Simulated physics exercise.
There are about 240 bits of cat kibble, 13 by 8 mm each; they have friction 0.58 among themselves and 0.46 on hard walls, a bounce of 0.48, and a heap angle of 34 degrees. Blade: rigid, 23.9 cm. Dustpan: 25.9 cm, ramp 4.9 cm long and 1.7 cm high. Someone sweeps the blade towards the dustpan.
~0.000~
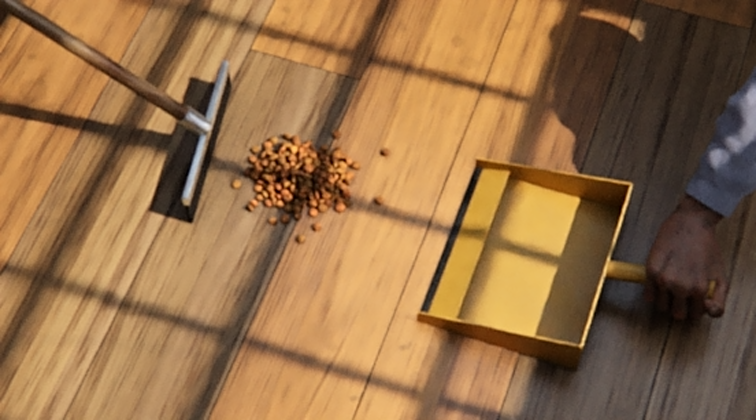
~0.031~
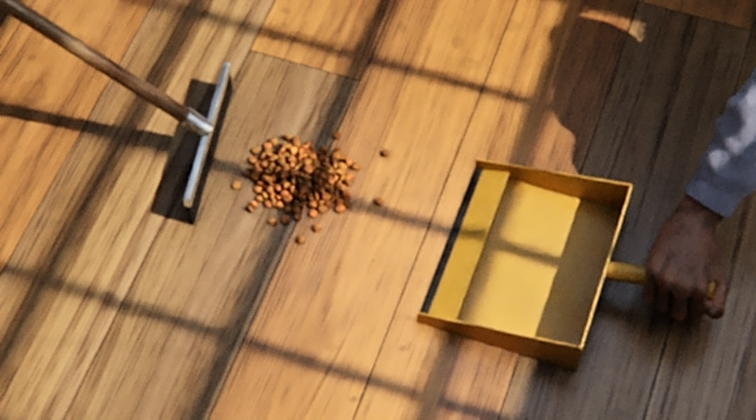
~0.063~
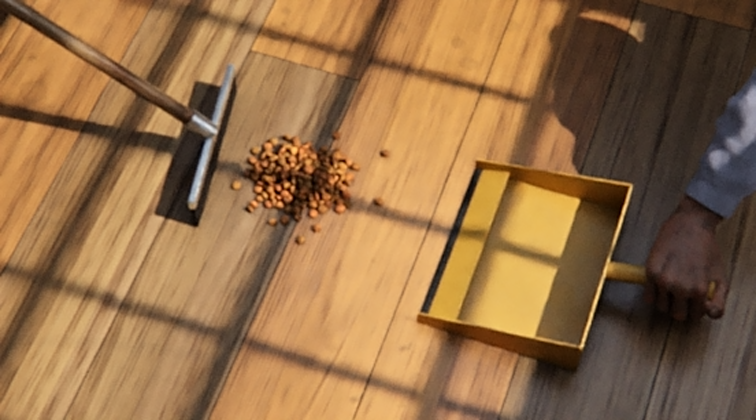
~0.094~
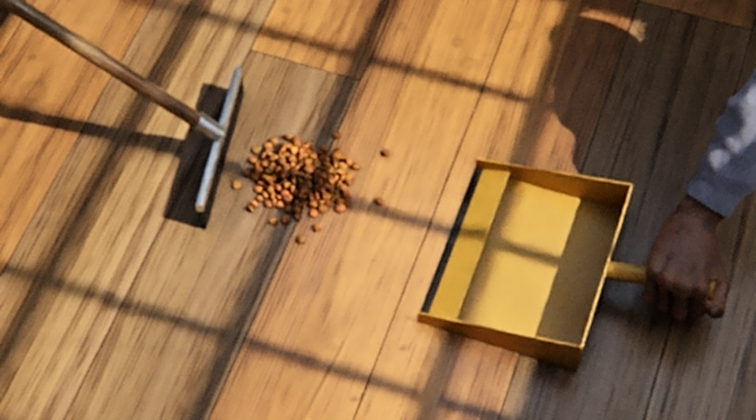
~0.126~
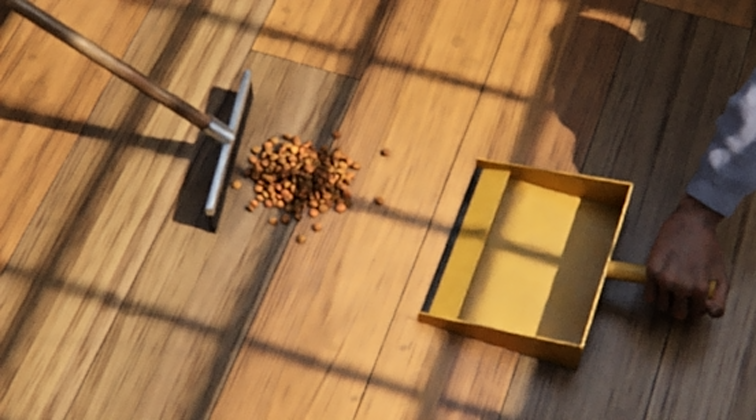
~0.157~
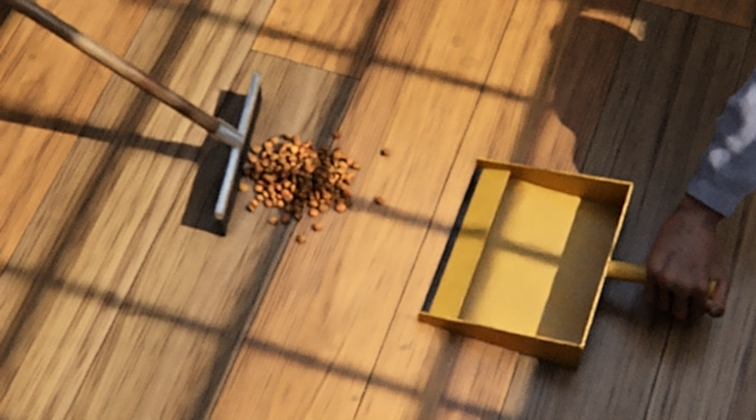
On a sunlit wooden floor striped with shadows, a small heap of brown kibble lies between a long-handled blade and a yellow dustpan gripped by a hand at the right. The blade barely shifts at first, then slides a short way right to the heap's left edge, while the dustpan stays still.
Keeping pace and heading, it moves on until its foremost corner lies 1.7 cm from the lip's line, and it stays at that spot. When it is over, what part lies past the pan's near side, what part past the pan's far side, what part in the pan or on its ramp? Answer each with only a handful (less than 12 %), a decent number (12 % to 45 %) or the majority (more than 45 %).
Near side: Only a handful; far side: Only a handful; pan: A decent number.
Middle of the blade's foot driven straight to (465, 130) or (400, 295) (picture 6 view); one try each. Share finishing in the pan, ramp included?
Some 15 in a hundred and 5 in a hundred.
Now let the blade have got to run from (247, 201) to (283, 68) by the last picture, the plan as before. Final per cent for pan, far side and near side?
Pan: 35, far side: 30, near side: 0.
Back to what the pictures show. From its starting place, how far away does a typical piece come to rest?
I'd say close to 22 cm.
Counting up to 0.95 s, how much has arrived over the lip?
25 %.
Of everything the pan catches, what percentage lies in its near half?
Share: Approx. 60 %.
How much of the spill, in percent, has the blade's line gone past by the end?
About 5 percent.
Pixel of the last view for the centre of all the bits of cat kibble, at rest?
Resting centre estimate: Around (446, 219).
After 0.45 s, middle of the blade 18 cm from the lip; 0 % over the lip, far side 0 %, near side 0 %.
After 0.64 s, middle of the blade 9 cm from the lip; 0 % over the lip, far side 5 %, near side 0 %.
Then, at 0.95 s, middle of the blade 4 cm from the lip; 25 % over the lip, far side 5 %, near side 0 %.
By 1.2 s all is still; near side 0 %, far side 5 %, pan 25 %, in front of the lip or behind the blade 70 %.
